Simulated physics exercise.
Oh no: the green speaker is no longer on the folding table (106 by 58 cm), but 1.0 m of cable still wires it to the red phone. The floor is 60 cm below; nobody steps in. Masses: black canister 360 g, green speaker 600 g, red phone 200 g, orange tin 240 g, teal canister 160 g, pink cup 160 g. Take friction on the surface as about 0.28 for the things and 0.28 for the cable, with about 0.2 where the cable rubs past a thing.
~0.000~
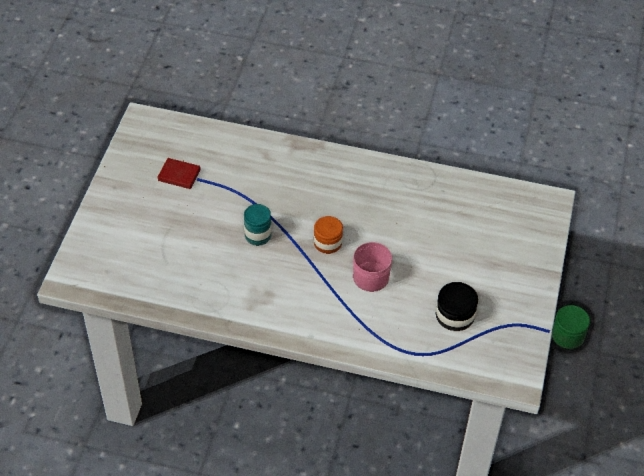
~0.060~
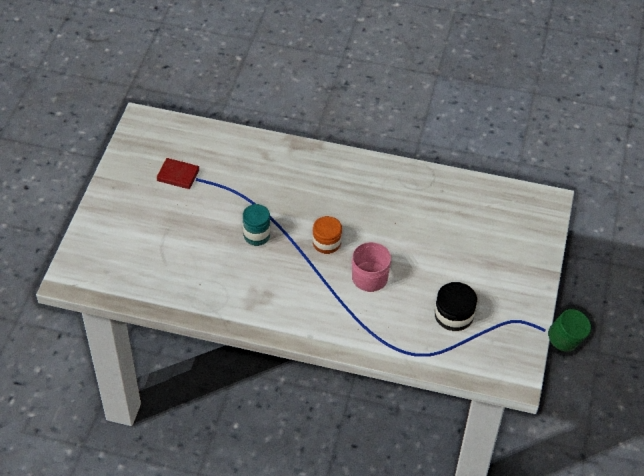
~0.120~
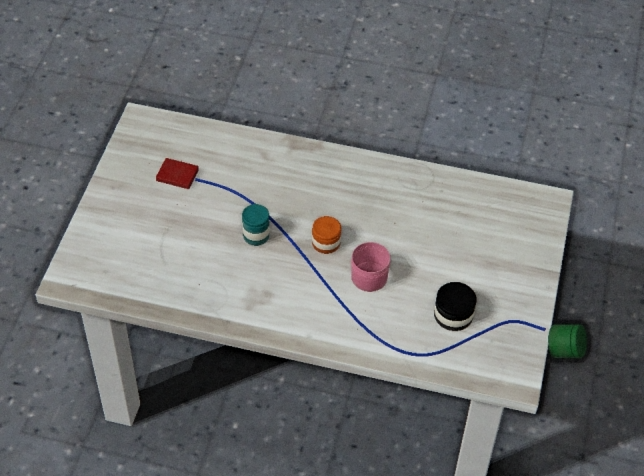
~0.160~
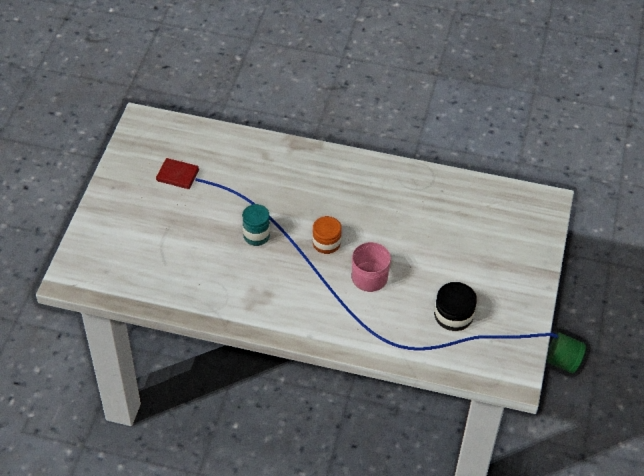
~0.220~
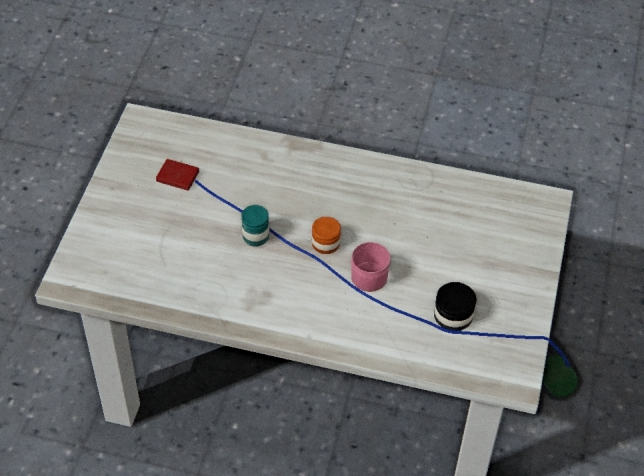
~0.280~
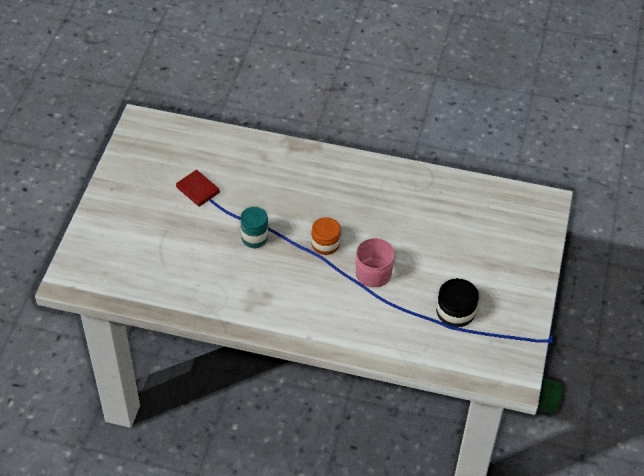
At first, a green object sits at the table's right edge, joined by a slack, curving blue cord to a red item at upper left, with several containers between. The green object slips downward off the edge, pulling the cord straighter against the containers, and the red item turns and slides slightly right.
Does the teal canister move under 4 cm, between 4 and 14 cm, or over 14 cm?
Over 14 cm.
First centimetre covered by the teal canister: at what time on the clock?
Teal canister at about 0.38 s on the clock.
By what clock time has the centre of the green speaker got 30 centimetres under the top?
That comes at 0.38 seconds.
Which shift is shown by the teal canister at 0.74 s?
Shift of the teal canister - 20 cm.
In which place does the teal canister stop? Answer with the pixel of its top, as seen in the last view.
Last view, top position: About (294, 289).
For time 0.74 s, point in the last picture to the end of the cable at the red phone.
Close to (419, 319) in the last picture.
By 0.5 s, the cable's tail end at (323, 254); teal canister 13 cm off its start, red phone 35 cm off its start, green speaker over the edge.
By 0.7 s, the cable's tail end at (419, 319); teal canister 21 cm off its start, red phone 64 cm off its start, orange tin 16 cm off its start.
By 1.0 s, the cable's tail end at (457, 362); teal canister 21 cm off its start at (294, 289), red phone 80 cm off its start at (454, 381), orange tin 16 cm off its start at (403, 231).
By 1.2 s, the cable has left the top; teal canister 21 cm off its start, red phone over the edge, orange tin 16 cm off its start.
By 2.4 s, the cable has left the top; teal canister 21 cm off its start at (294, 289), red phone over the edge, orange tin 16 cm off its start at (403, 231), pink cup 14 cm off its start at (437, 261).
